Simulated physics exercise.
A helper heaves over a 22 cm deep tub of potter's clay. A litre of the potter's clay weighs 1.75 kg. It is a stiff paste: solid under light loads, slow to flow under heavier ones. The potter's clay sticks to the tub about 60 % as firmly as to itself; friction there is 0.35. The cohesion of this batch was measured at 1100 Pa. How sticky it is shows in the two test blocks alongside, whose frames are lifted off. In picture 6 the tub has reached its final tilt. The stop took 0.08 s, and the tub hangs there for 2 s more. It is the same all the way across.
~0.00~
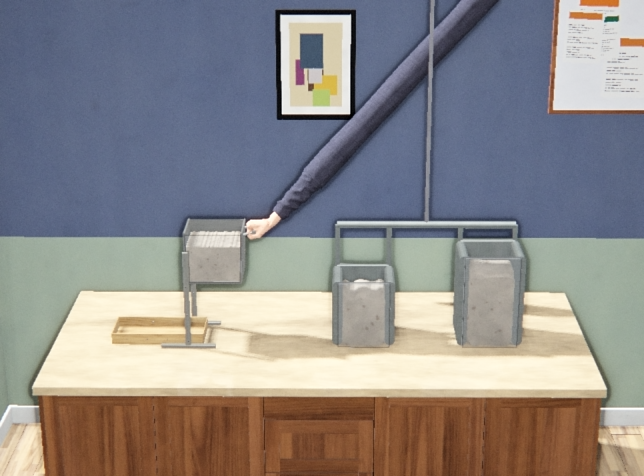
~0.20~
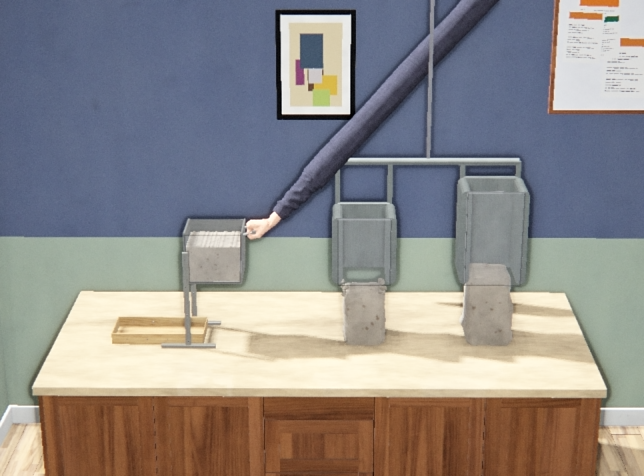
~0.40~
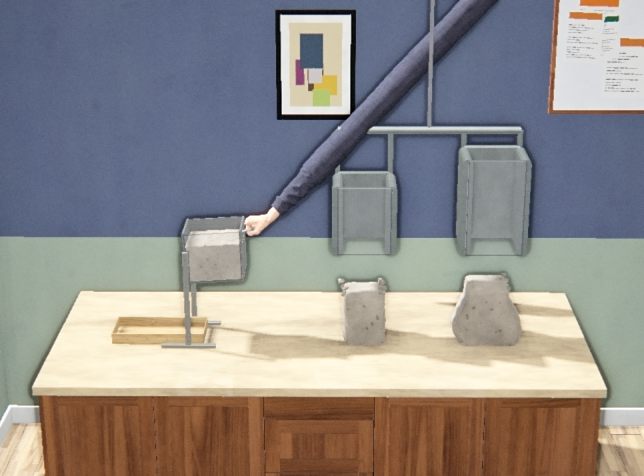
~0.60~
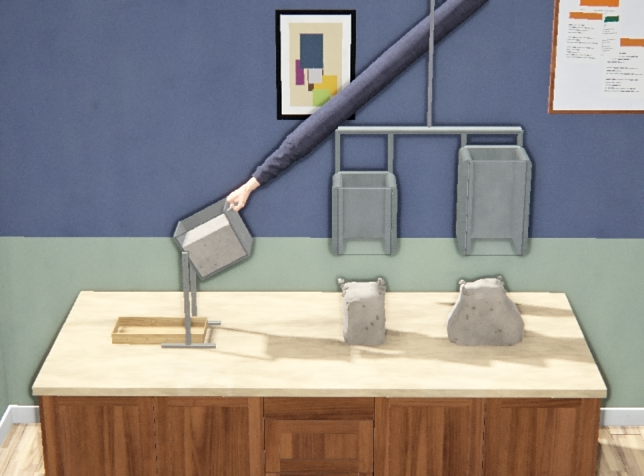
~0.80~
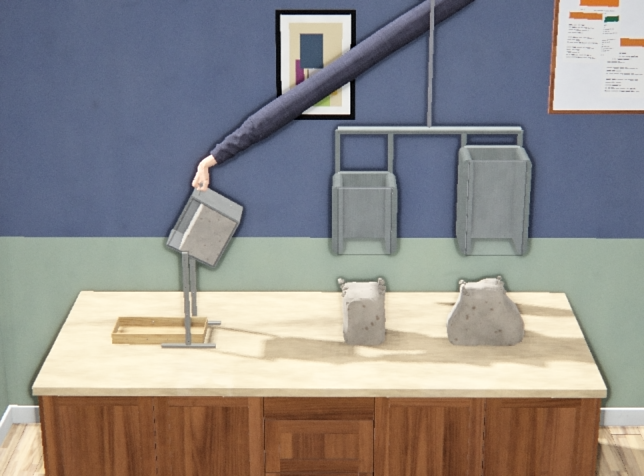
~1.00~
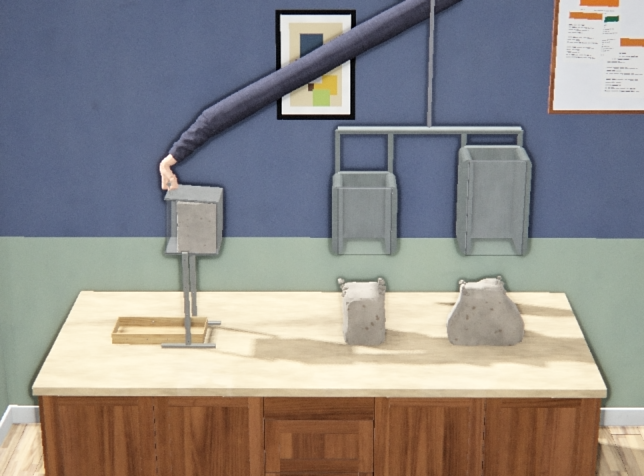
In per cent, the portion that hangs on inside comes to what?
Expect roughly 100 %.
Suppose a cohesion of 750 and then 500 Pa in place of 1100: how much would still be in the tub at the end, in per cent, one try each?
In that order: 70 %, 55 %.
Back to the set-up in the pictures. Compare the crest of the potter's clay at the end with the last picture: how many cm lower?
Some 1 cm.
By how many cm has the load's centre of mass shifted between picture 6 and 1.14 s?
About 1 cm.
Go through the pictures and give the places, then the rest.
The first frame shows handle-side rim at (240, 235), tilt 0 degrees; top of the potter's clay at (237, 247); blocks stand 24 cm, 34 cm (left to right).
The second frame shows handle-side rim at (240, 235), tilt 0 degrees; top of the potter's clay at (237, 247); blocks stand 24 cm, 32 cm (left to right).
The third frame shows handle-side rim at (239, 232), tilt 3 degrees; top of the potter's clay at (236, 244); blocks stand 24 cm, 27 cm (left to right).
The fourth frame shows handle-side rim at (223, 212), tilt 29 degrees; top of the potter's clay at (229, 224); blocks stand 24 cm, 25 cm (left to right).
The fifth frame shows handle-side rim at (192, 198), tilt 61 degrees; top of the potter's clay at (203, 206); blocks stand 24 cm, 25 cm (left to right).
The sixth frame shows handle-side rim at (165, 200), tilt 88 degrees; top of the potter's clay at (181, 203); blocks stand 24 cm, 25 cm (left to right).
After 1.14 s, the tub is at 88 degrees and holds 100 %.
After 1.31 s, the tub is at 88 degrees and holds 100 %.
After 1.48 s, the tub is at 88 degrees and holds 100 %.
After 1.65 s, the tub is at 88 degrees and holds 100 %.
After 3.00 s, at the end, the tub is at 88 degrees and holds 100 %.
